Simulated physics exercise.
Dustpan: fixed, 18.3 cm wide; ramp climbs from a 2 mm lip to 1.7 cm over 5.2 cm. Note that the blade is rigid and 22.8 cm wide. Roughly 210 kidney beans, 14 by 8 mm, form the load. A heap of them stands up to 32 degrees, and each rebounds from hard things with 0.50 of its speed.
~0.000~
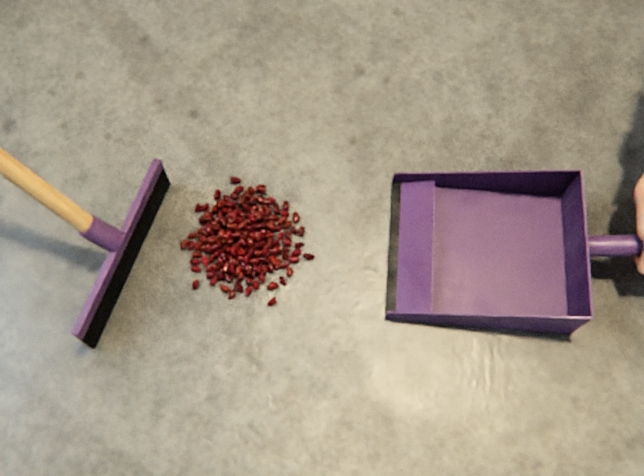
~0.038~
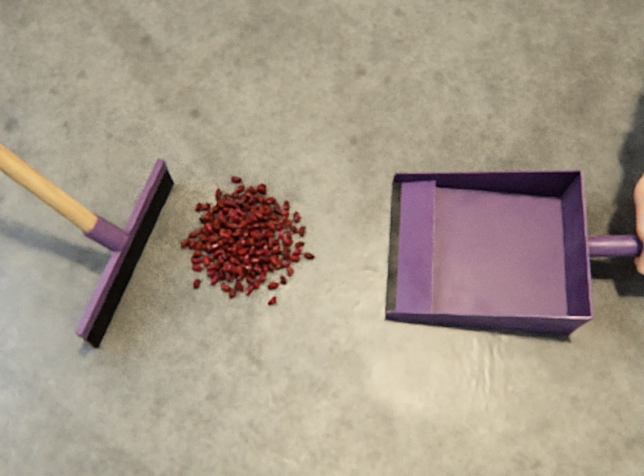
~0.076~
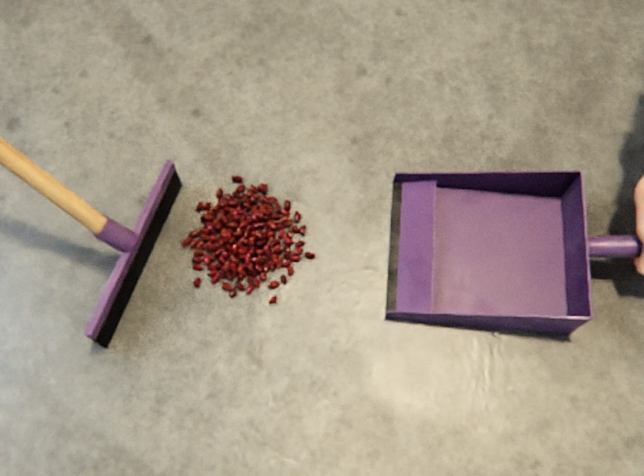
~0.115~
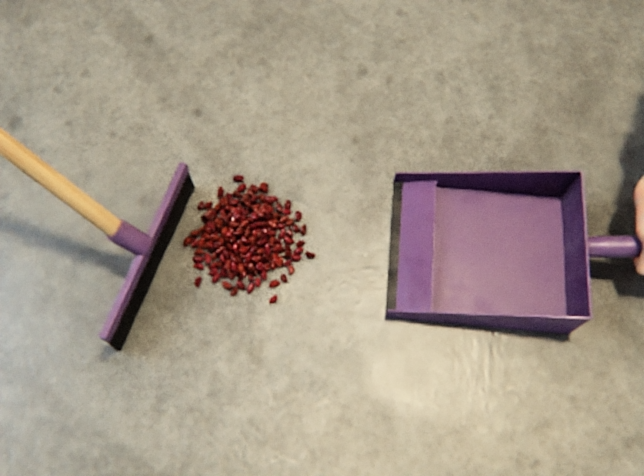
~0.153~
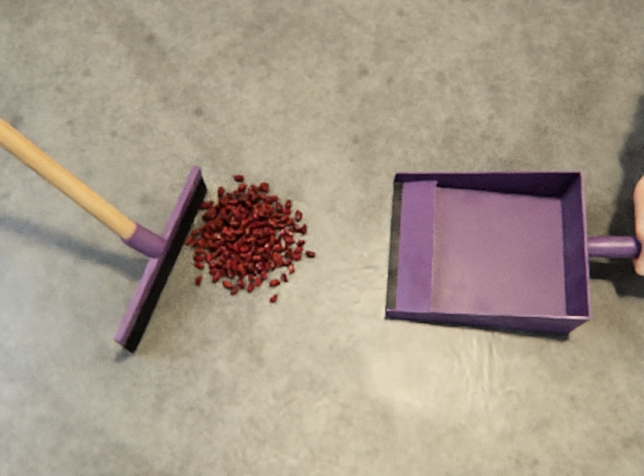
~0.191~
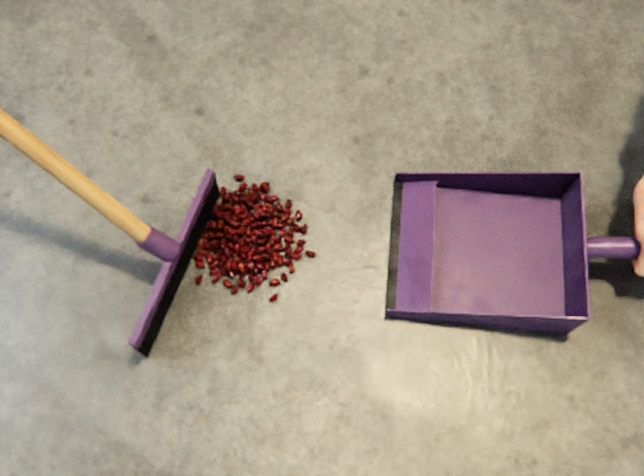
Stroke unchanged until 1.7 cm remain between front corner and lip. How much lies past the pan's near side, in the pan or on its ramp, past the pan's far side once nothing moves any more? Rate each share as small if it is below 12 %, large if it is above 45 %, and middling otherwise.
Past the pan's near side: Middling, in the pan or on its ramp: Middling, past the pan's far side: Small.
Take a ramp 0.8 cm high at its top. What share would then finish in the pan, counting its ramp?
That change would give about 25 per cent.
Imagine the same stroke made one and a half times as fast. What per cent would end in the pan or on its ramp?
I'd guess it lands at about 25 per cent.
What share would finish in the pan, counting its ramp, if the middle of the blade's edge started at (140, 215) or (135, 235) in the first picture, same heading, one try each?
About 25 and 25 per cent.
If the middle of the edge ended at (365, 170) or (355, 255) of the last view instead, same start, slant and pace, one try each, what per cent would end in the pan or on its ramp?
I'd expect around 5 percent, then around 20 percent.
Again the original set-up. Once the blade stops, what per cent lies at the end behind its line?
About 25 percent.
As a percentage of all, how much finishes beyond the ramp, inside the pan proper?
It comes to some 0 per cent.
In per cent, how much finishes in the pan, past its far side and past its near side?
Near: 20; pan: 20; far: 5 (percent).
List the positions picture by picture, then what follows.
In the first frame, blade from (79, 334) to (158, 166), moved 0.0 cm, 0 of the pieces shifted so far; middle of the pieces at (238, 238); pan at (493, 256).
In the second frame, blade from (83, 333) to (162, 166), moved 0.3 cm, 0 of the pieces shifted so far; middle of the pieces at (239, 237).
In the third frame, blade from (92, 334) to (171, 167), moved 1.3 cm, 0 of the pieces shifted so far; middle of the pieces at (240, 236).
In the fourth frame, blade from (106, 337) to (184, 170), moved 2.9 cm, 0 of the pieces shifted so far; middle of the pieces at (240, 235).
In the fifth frame, blade from (121, 340) to (198, 173), moved 4.6 cm, 0 of the pieces shifted so far; middle of the pieces at (241, 235).
In the sixth frame, blade from (135, 343) to (211, 176), moved 6.3 cm, 35 of the pieces shifted so far; middle of the pieces at (251, 239); pan at (492, 256). The blade's pace is about 0.45 m/s, heading 12 degrees towards the viewer's side.
After 0.43 s, middle of the blade 15 cm from the lip; 0 % over the lip, far side 0 %, near side 10 %.
After 0.59 s, middle of the blade 8 cm from the lip; 0 % over the lip, far side 0 %, near side 15 %.
Then, at 0.87 s, middle of the blade 4 cm from the lip; 20 % over the lip, far side 5 %, near side 20 %.
In the end, at 1.6 s, near side 20 %, pan 20 %, far side 5 %, in front of the lip or behind the blade 55 %.
